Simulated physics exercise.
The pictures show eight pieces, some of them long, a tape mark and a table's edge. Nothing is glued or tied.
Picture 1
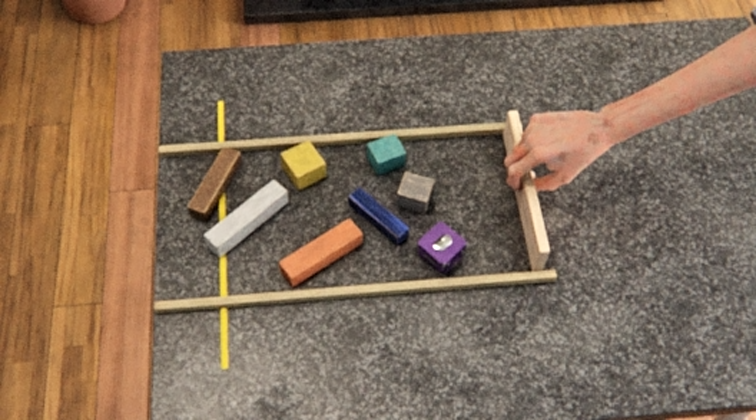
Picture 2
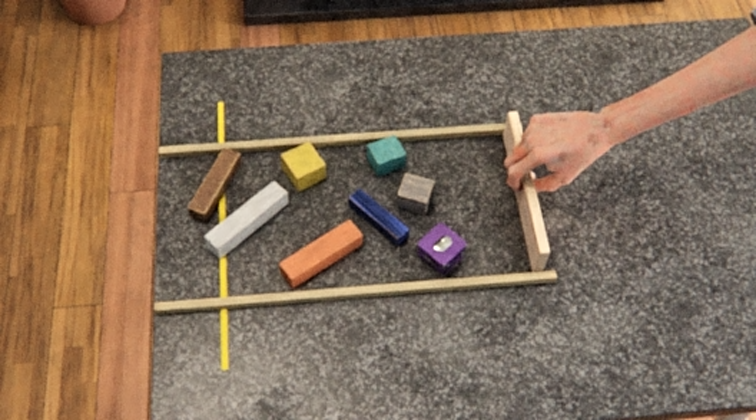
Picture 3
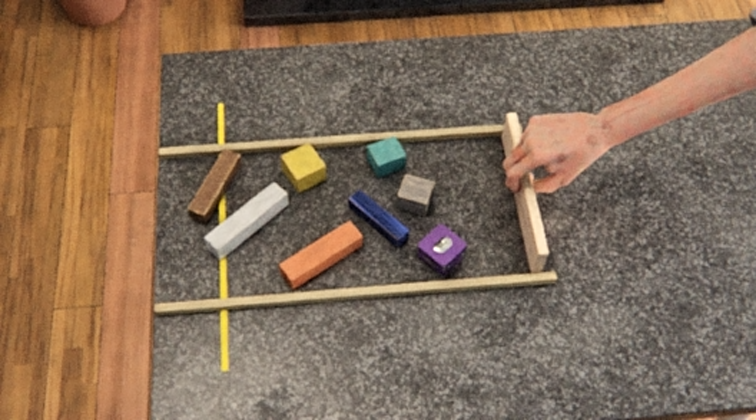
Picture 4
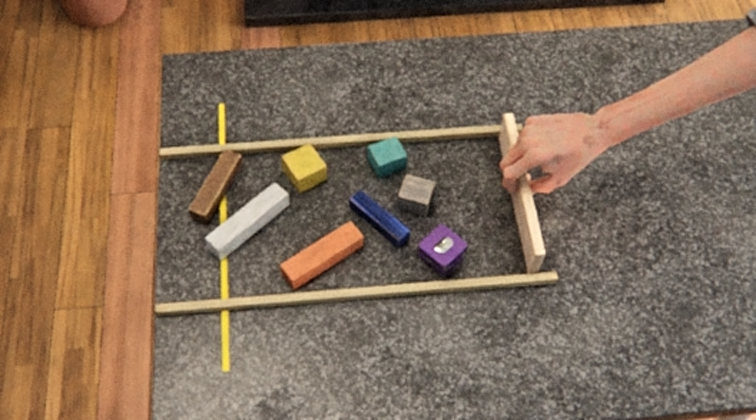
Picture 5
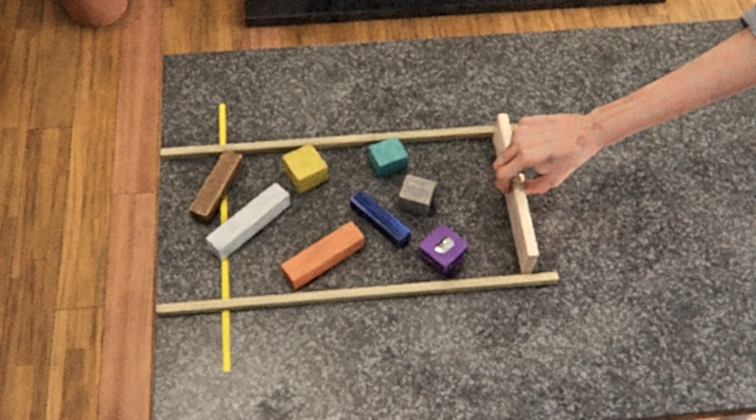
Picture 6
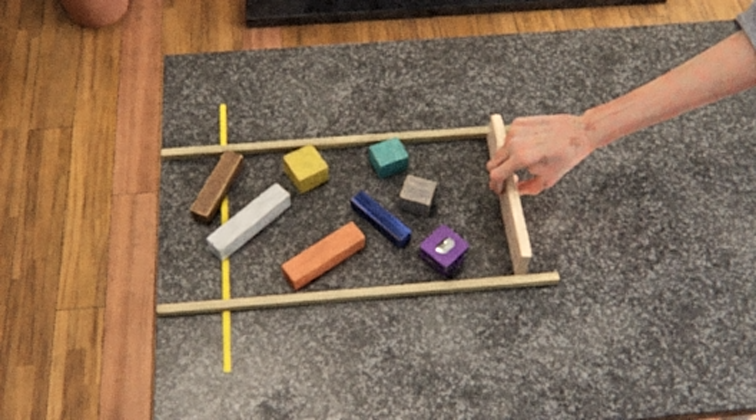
A hand slides an upright wooden board slightly left between two wooden strips, while the scattered coloured blocks stay still.
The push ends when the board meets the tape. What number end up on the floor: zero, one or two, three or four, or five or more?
Outcome: The number that fall off is one or two.
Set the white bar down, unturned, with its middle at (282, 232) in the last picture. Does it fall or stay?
The white bar is kept.
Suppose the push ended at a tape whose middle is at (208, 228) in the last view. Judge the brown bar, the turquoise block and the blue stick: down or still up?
The brown bar tumbles off, the turquoise block survives, the blue stick holds on.
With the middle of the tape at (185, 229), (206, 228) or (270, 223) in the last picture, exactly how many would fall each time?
Down on the floor: 5, 3 and 0.
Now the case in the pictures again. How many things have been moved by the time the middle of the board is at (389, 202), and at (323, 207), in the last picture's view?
The counts are 5 and 7.
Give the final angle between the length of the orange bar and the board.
Roughly 40° out of line.
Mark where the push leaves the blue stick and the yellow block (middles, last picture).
The blue stick stops around (194, 218); the yellow block around (175, 167).
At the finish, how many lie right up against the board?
It touches 4.
Soon after, none off yet; brown bar at rest near (218, 187); white bar at rest near (250, 222); yellow block at rest near (306, 169).
Then, none off yet; brown bar at rest near (218, 187); white bar moving near (245, 219); yellow block moved a little near (292, 171).
Further on, none off yet; brown bar moved a little near (181, 187); white bar moved a little near (197, 221); yellow block moved well along near (222, 166).
At rest, the number that fall off is one or two; fallen, white bar and brown bar.
